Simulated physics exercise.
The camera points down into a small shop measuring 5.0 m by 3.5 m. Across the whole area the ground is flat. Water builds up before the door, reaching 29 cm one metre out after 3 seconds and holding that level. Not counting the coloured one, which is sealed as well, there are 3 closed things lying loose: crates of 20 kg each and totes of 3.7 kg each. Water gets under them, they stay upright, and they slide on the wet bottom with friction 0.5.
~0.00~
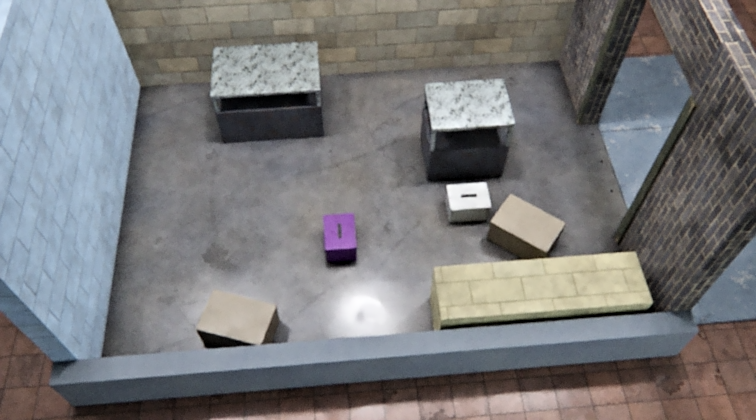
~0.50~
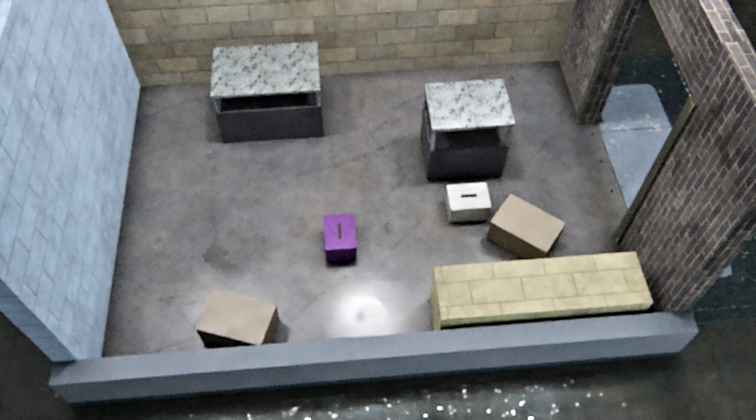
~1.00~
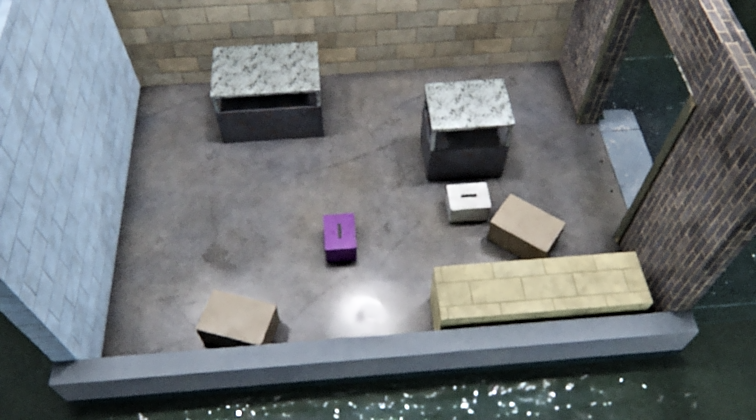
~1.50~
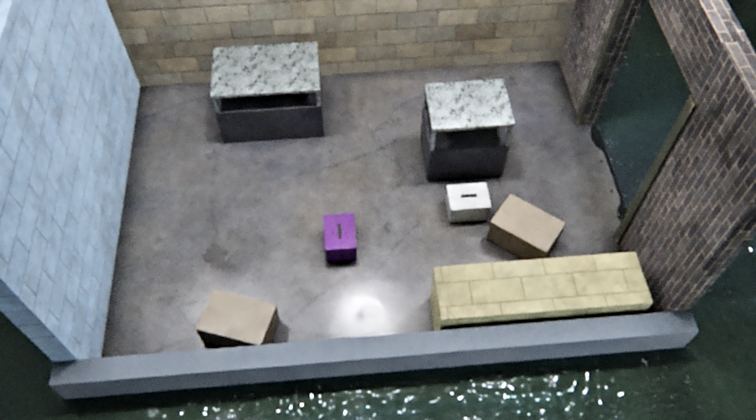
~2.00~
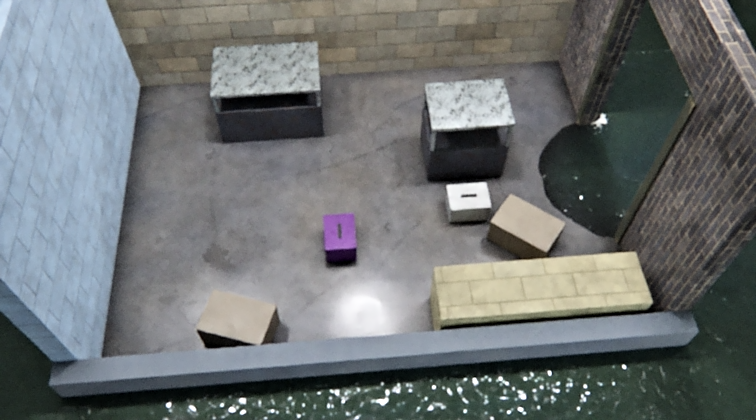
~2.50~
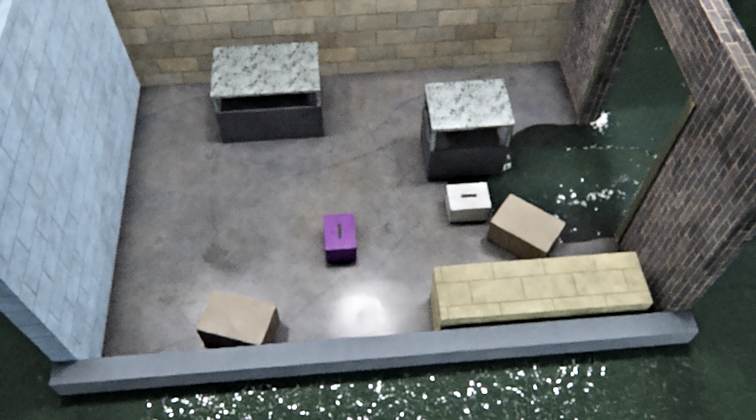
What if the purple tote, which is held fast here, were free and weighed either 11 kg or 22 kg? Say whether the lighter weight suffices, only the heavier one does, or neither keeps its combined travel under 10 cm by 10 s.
Neither does.
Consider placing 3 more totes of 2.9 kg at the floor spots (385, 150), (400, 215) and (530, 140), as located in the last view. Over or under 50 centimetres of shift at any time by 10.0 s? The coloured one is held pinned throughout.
The first comes out above the threshold, the second above the threshold, the third above the threshold.
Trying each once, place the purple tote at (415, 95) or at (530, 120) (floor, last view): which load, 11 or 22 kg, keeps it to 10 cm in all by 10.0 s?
In order: Both fall short; both fall short.
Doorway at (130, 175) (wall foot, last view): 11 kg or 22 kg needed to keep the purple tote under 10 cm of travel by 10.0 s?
Note: Neither mass keeps it.
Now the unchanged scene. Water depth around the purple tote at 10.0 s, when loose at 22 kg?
Close to 20 cm deep.
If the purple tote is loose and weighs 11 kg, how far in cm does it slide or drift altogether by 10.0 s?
Close to 400 centimetres all told.
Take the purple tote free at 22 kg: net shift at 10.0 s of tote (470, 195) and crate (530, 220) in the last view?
300 cm and 300 cm respectively.
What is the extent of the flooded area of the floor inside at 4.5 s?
Roughly 11.0 m2 of it is wet.
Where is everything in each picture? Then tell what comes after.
The first frame shows the purple tote at (340, 231) rests on the ground; water covers 0.0 m2; 0 of 4 have shifted.
The second frame shows the purple tote at (340, 231), on the bottom; water covers 0.0 m2; 0 of 4 have shifted.
The third frame shows the purple tote at (340, 231), on the bottom; 0.0 m2 under water; 0 of 4 have shifted.
The fourth frame shows the purple tote at (340, 231), on the bottom; 0.0 m2 under water; 0 of 4 have shifted.
The fifth frame shows the purple tote at (340, 231) rests on the ground; 0.6 m2 under water; 0 of 4 have shifted.
The sixth frame shows the purple tote at (340, 231), on the bottom; 1.5 m2 under water; 0 of 4 have shifted.
After 3.5 s the purple tote would be 0 cm from its start with 11 kg and 0 cm from its start with 22 kg; 1 cm of water round it then.
After 4.5 s the purple tote would be 43 cm from its start with 11 kg and 12 cm from its start with 22 kg; 8 cm of water round it then.
After 7.0 s the purple tote would be 197 cm from its start with 11 kg and 74 cm from its start with 22 kg; 7 cm of water round it then.
After 10.0 s the purple tote would be 275 cm from its start with 11 kg and 149 cm from its start with 22 kg; 20 cm of water round it then.
